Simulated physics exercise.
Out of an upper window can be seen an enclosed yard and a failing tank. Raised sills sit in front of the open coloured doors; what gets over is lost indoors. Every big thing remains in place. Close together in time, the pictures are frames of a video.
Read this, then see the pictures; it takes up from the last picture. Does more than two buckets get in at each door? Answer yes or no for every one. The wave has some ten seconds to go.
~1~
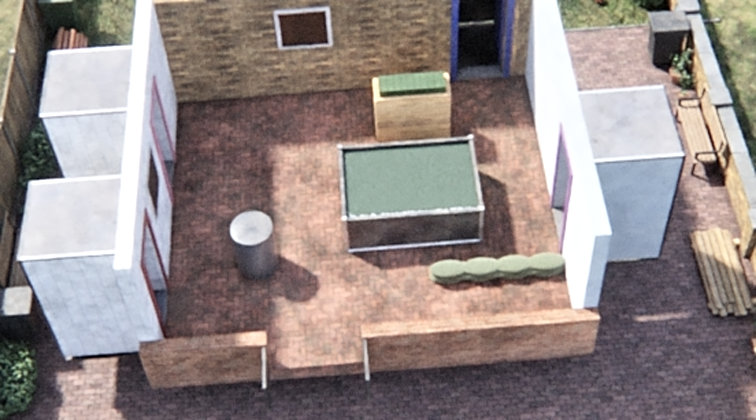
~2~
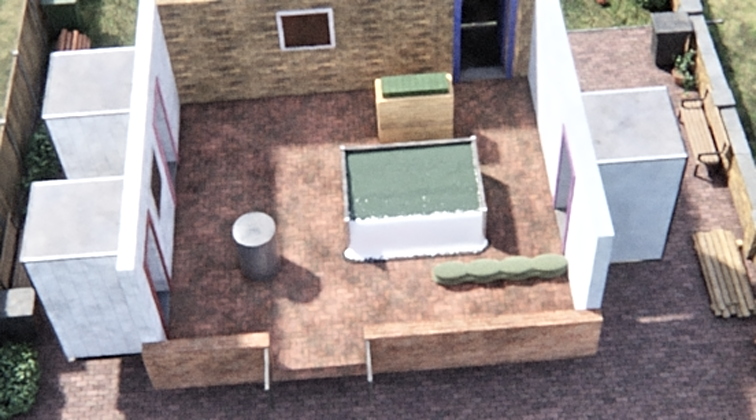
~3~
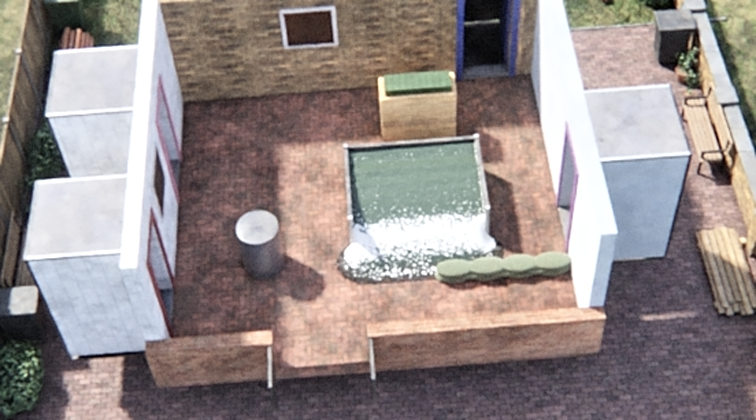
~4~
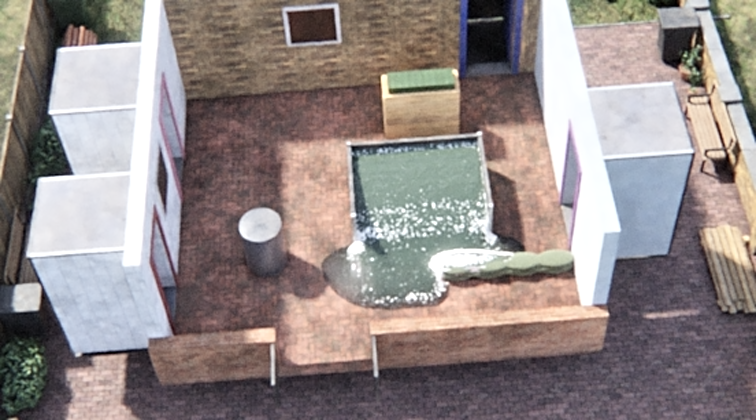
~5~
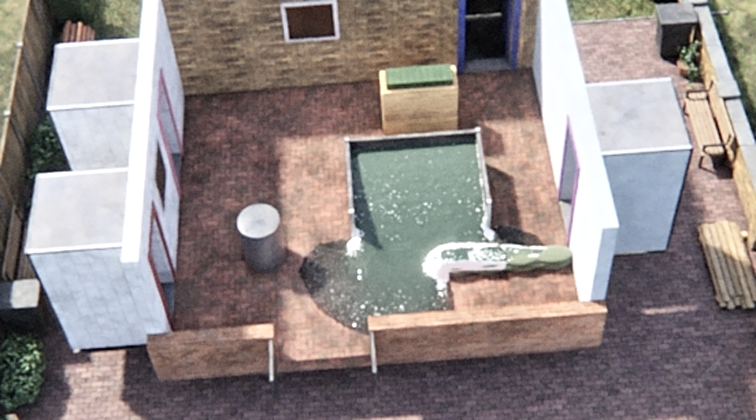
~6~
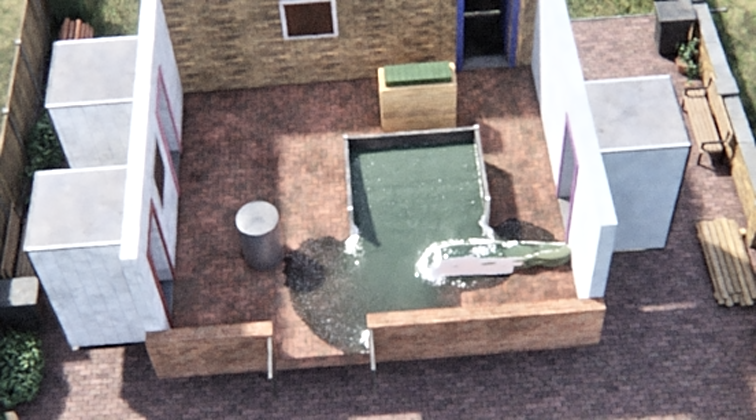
Red door: Yes, blue door: No, pink door: No, purple door: Yes.
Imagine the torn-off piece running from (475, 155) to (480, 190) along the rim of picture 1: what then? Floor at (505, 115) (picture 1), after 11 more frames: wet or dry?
Verdict: Covered.
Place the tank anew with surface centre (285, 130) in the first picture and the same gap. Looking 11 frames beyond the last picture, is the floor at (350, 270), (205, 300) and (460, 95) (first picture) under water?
In the order asked: Reached by the flood, reached by the flood, not reached.
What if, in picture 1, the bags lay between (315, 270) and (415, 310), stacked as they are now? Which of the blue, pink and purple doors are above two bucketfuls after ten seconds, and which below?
Here's how it plays out: The blue door gets swamped, the pink door survives it, the purple door gets swamped.
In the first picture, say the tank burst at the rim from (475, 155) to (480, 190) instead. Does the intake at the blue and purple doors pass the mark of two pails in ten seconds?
Blue: Over the line; purple: Over the line.
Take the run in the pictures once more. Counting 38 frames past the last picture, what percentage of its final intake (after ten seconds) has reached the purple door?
My figure is 95 in a hundred.
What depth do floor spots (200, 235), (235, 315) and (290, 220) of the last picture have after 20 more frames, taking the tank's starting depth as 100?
About 2, 8 and 0 per cent.
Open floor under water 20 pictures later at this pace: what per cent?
That should be about 45 %.
A moment on, water covers 30 % of the floor; the red door not reached, the blue door not reached, the pink door not reached, the purple door over two buckets in.
Next, water covers 35 % of the floor; the red door not reached, the blue door not reached, the pink door not reached, the purple door far over two buckets in.
Then, water covers 45 % of the floor; the red door over two buckets in, the blue door not reached, the pink door not reached, the purple door far over two buckets in.
Later, water covers 70 % of the floor; the red door far over two buckets in, the blue door wet at the sill, nothing in, the pink door wet at the sill, nothing in, the purple door far over two buckets in.
In the end, water covers 90 % of the floor; the red door far over two buckets in, the blue door wet at the sill, nothing in, the pink door wet at the sill, nothing in, the purple door far over two buckets in.
